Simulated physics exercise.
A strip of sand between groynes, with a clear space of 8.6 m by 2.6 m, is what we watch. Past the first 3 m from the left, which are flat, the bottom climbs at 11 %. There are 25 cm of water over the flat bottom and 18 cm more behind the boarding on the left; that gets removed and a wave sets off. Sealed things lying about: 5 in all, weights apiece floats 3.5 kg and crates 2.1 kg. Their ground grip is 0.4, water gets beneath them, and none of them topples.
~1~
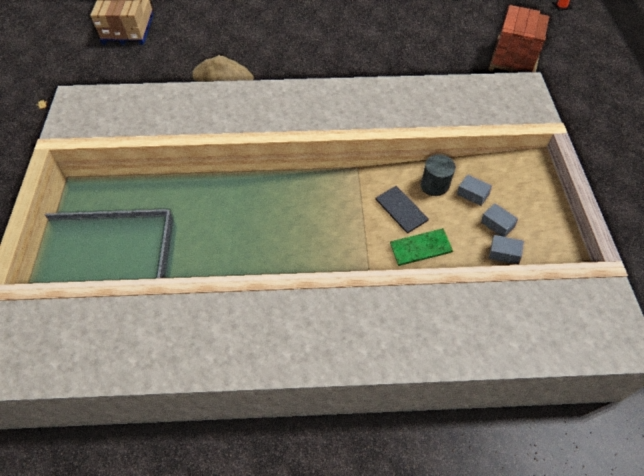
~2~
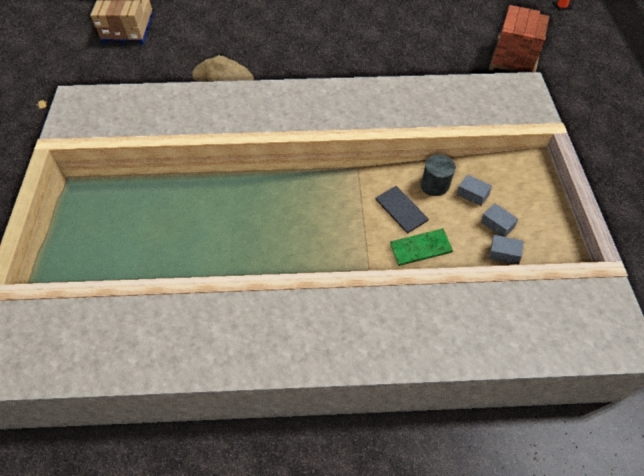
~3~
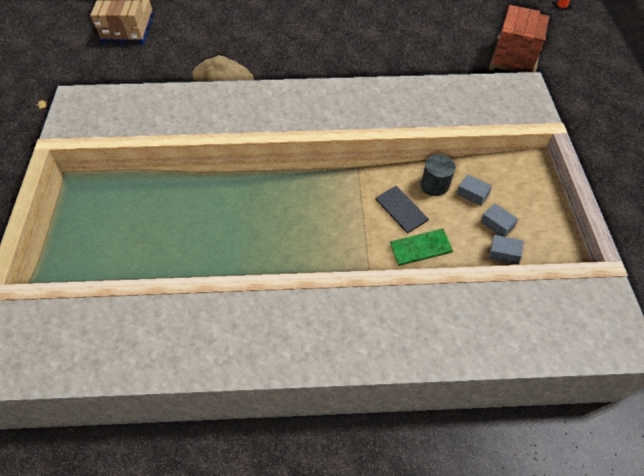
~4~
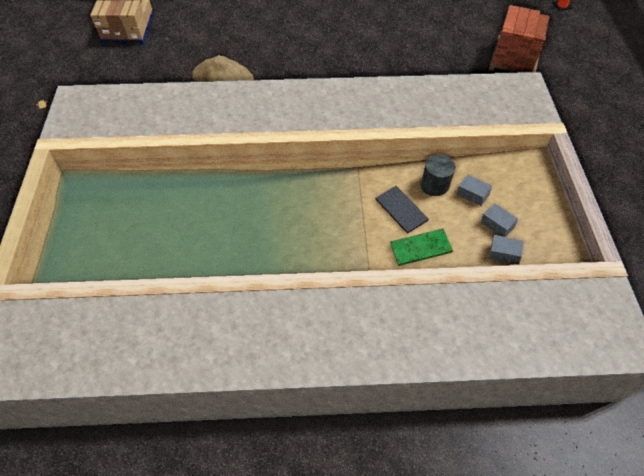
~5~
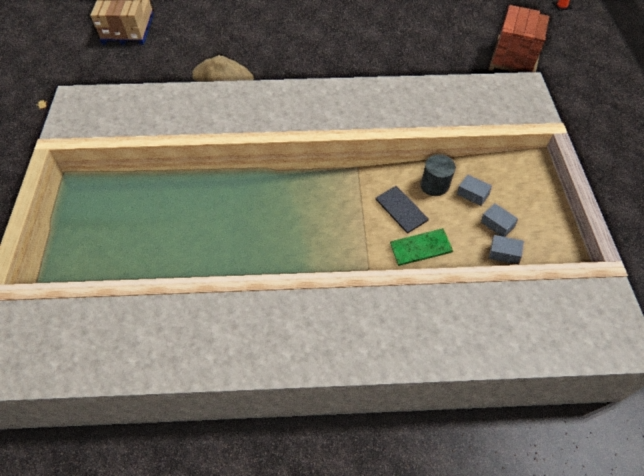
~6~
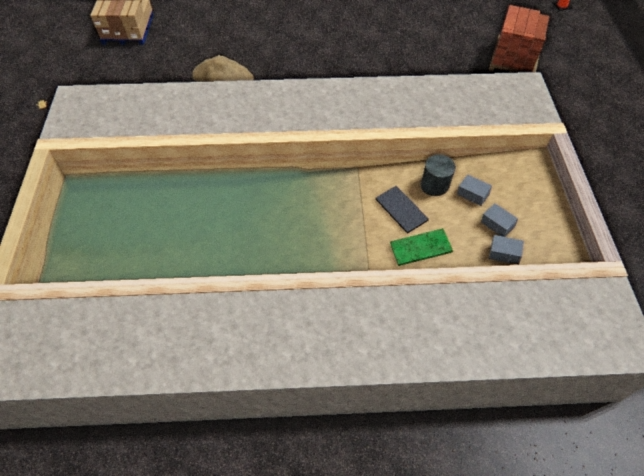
Long sand-floored tank holding shallow green water, its left corner partition vanishing, the waterline shifting slightly while scattered blocks stay still.
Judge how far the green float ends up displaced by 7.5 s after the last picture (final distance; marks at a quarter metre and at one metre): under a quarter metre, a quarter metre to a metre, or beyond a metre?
Beyond a metre.
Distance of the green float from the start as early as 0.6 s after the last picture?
Roughly 0 cm.
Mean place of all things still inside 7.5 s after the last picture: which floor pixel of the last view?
Near (410, 226).
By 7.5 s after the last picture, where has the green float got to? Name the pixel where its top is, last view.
(310, 232).
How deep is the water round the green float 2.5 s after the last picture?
Roughly 4 cm at that moment.
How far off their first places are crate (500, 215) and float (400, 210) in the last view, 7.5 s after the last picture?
In that order: 0 cm, 200 cm.
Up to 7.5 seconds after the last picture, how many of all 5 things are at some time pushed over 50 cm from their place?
The tally stands at 2.
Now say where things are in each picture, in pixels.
The first frame shows the green float at (422, 246) rests on the ground; 13.5 m2 under water; 0 of 5 have shifted.
The second frame shows the green float at (422, 246), on the bottom; water covers 13.5 m2; 0 of 5 have shifted.
The third frame shows the green float at (422, 246), on the bottom; 13.5 m2 under water; 0 of 5 have shifted.
The fourth frame shows the green float at (422, 246) rests on the ground; 13.5 m2 under water; 0 of 5 have shifted.
The fifth frame shows the green float at (422, 246) rests on the ground; 13.5 m2 under water; 0 of 5 have shifted.
The sixth frame shows the green float at (422, 246) rests on the ground; 13.5 m2 under water; 0 of 5 have shifted.
Then, 0.6 s after the last picture the green float is near (422, 246), 0.0 m from its start, aground; 0 afloat.
Then, 2.5 s after the last picture the green float is near (422, 245), 0.0 m from its start, aground; 1 afloat.
Then, 4.8 s after the last picture the green float is near (367, 249), 0.9 m from its start, afloat; 2 afloat.
Then, 7.5 s after the last picture the green float is near (310, 232), 1.8 m from its start, afloat; 2 afloat.
